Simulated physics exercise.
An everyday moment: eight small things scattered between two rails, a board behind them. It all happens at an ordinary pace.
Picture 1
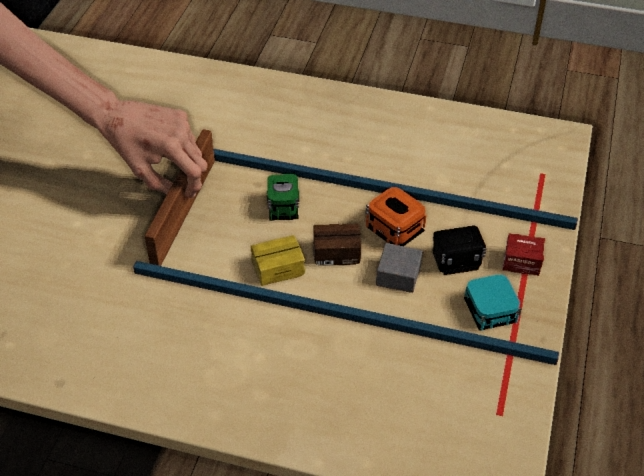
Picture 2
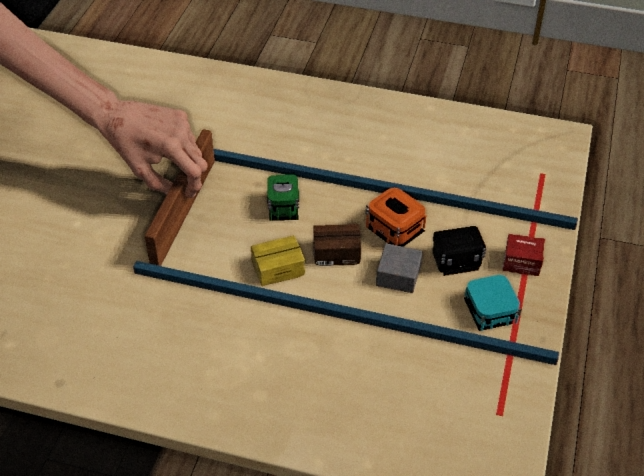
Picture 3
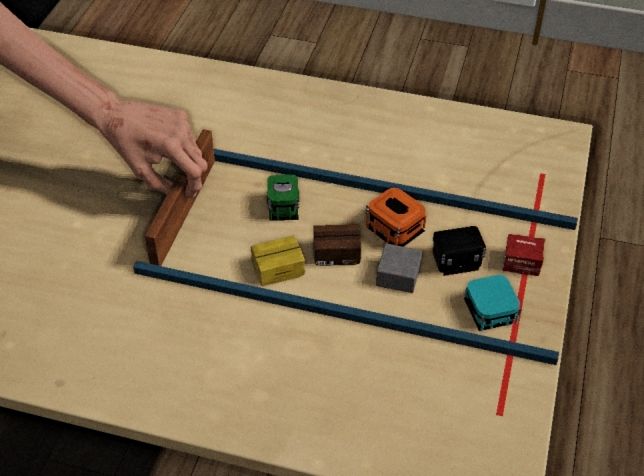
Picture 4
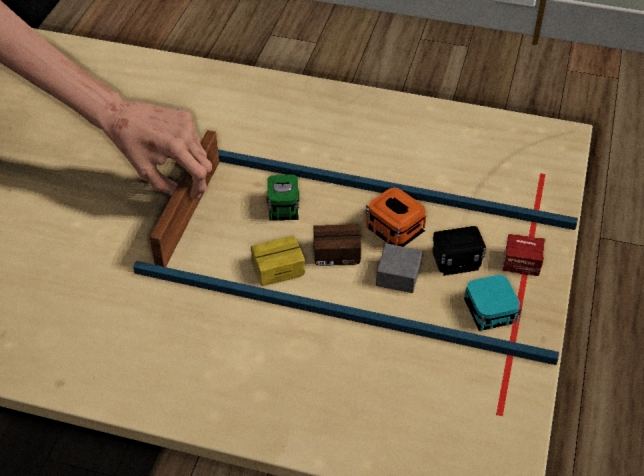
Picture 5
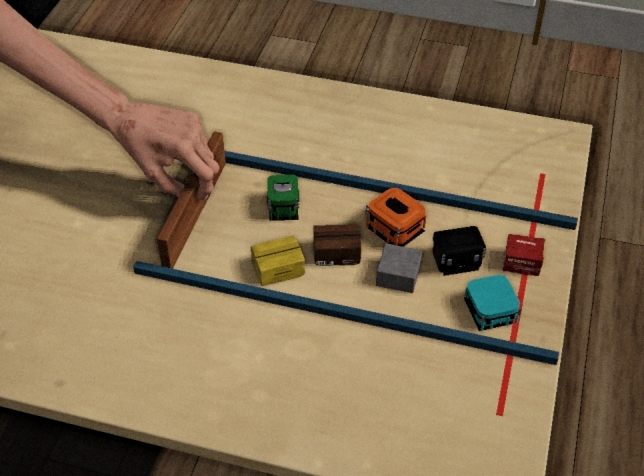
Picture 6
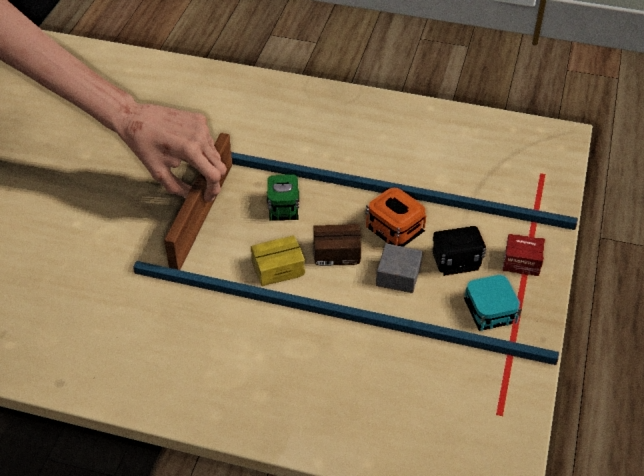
A hand slides a wooden board slightly right between two rails toward eight still objects.
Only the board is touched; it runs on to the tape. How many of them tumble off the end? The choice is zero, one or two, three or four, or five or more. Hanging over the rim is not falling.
In the end the number that fall off is five or more.
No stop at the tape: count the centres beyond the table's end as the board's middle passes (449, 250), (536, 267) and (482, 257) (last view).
Place by place, 0, 5 and 2.
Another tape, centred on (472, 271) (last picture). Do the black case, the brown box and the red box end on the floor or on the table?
The black case holds on; the brown box stays on; the red box falls.
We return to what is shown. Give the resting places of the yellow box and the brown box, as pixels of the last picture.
About (540, 331), and the other about (554, 281).
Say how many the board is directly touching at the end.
In contact: 3.
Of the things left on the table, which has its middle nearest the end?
That is the brown box.
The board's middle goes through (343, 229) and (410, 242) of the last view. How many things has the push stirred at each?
5 and 8.
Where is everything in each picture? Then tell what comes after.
The first picture shows red box (524, 255); turquoise case (492, 303); black case (458, 250); board (182, 196); tape (524, 281).
The second picture shows turquoise case (492, 303); brown box (337, 245).
The third picture shows black case (458, 250); yellow box (278, 261).
The fourth picture shows red box (524, 255); green case (283, 198).
The fifth picture shows turquoise case (492, 303); orange case (396, 218).
The sixth picture shows red box (524, 255); turquoise case (492, 303); black case (458, 250); board (201, 200); tape (524, 281).
Soon after, none off yet; red box at rest near (524, 255); turquoise case at rest near (492, 303); black case at rest near (458, 250).
By the end, the number that fall off is five or more; fallen, orange case, grey block, black case, turquoise case and red box.
